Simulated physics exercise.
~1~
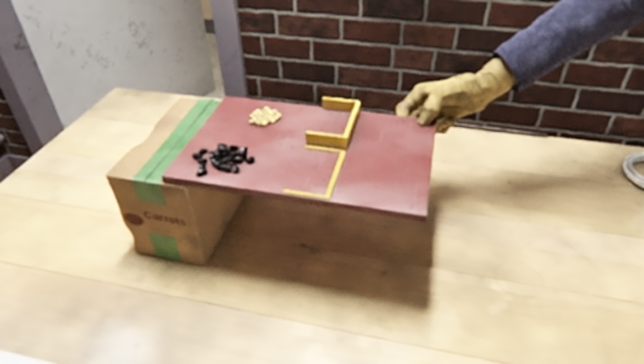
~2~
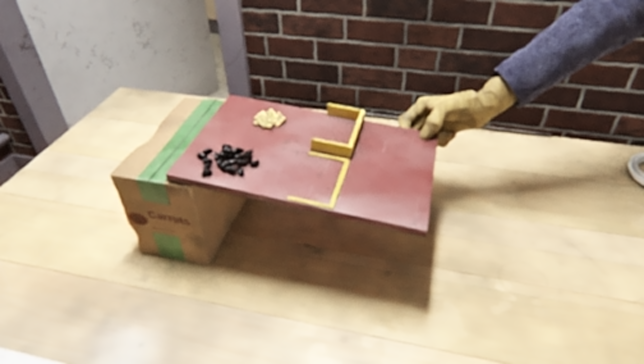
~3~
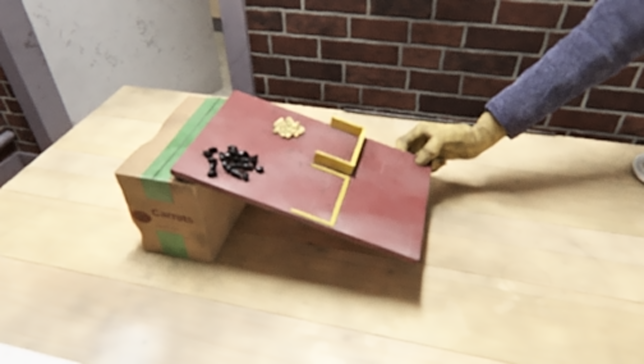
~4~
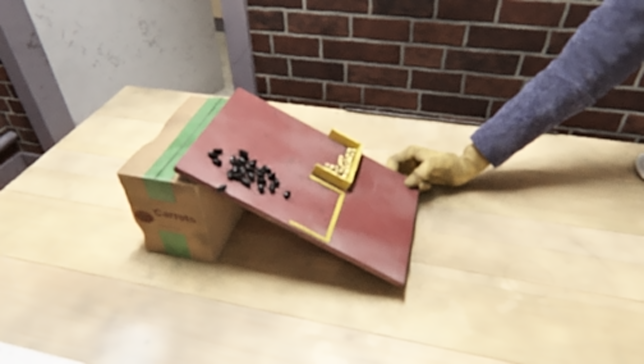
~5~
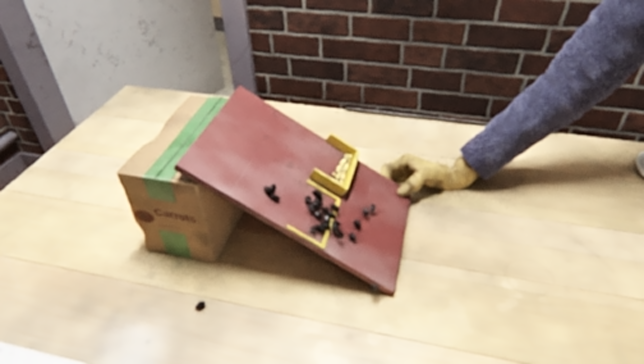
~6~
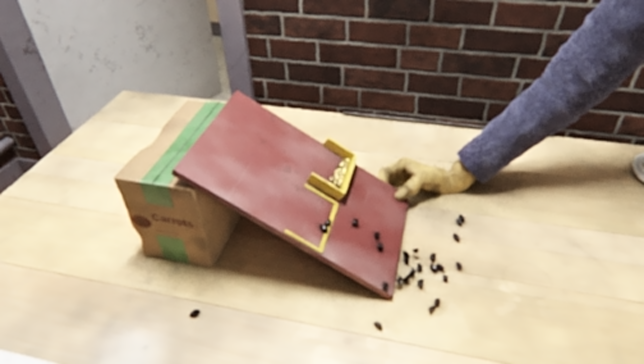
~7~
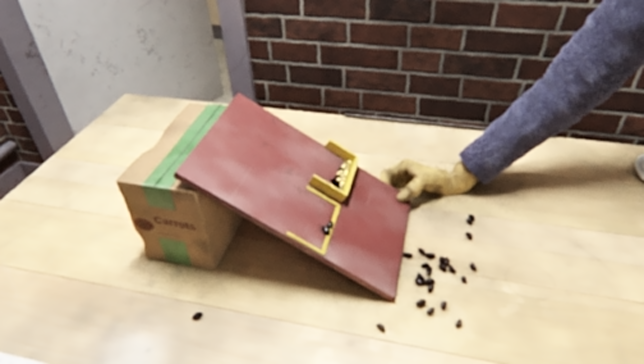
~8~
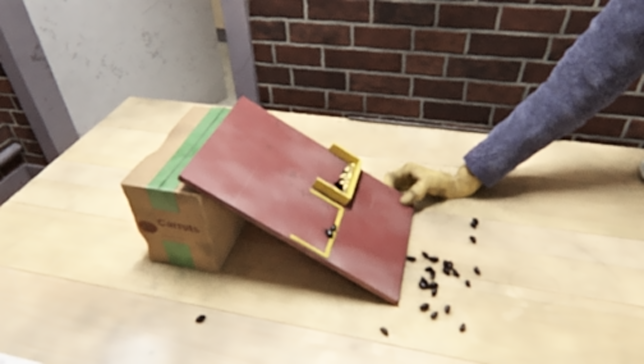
A red board propped on a cardboard box was tilted down to the right by a gloved hand, and the pale bits slid into a yellow bracket and stayed, while the black bits slid later, mostly spilling past their yellow strip onto the table.
